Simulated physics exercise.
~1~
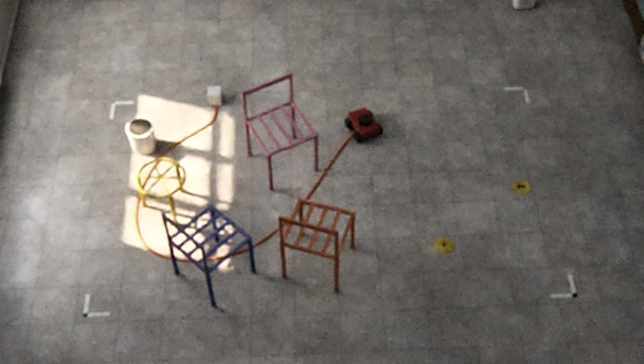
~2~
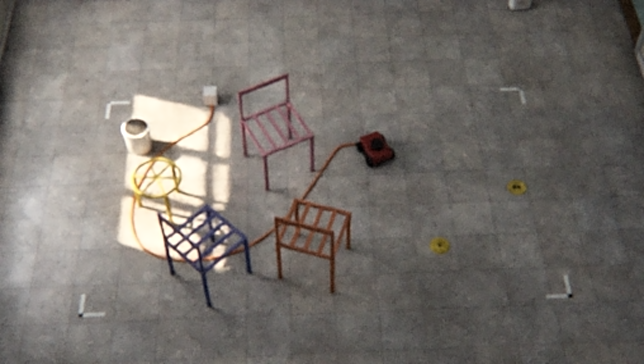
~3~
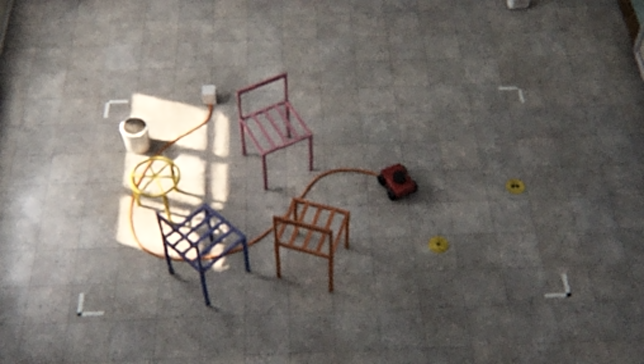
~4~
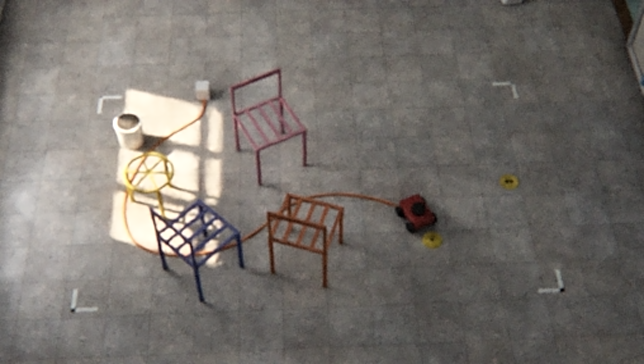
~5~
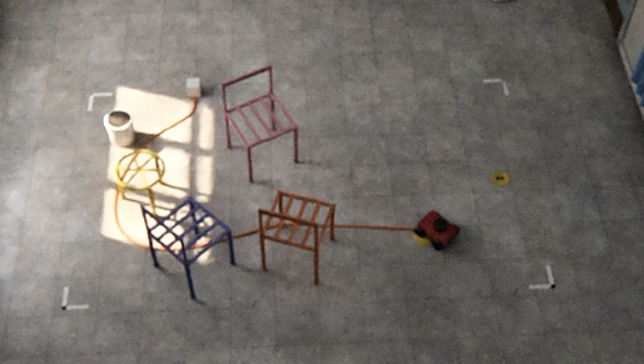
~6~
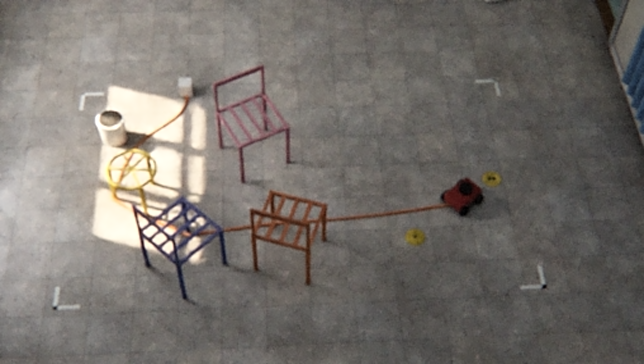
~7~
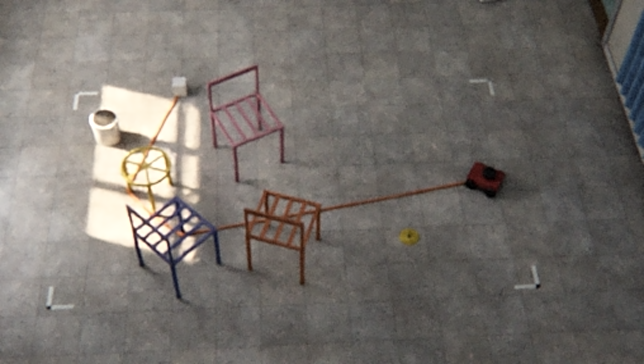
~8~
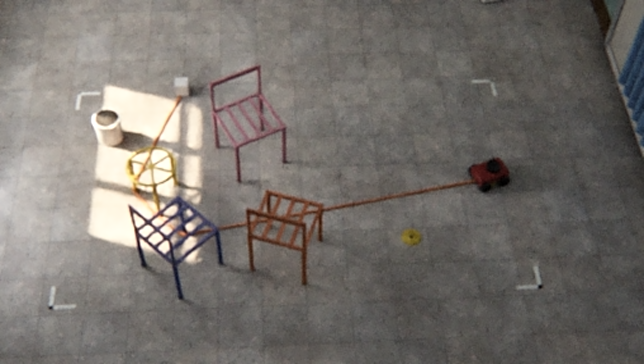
Small red cart towing an orange lead past chairs to two yellow floor marks, pulling it taut and shifting a yellow stool.
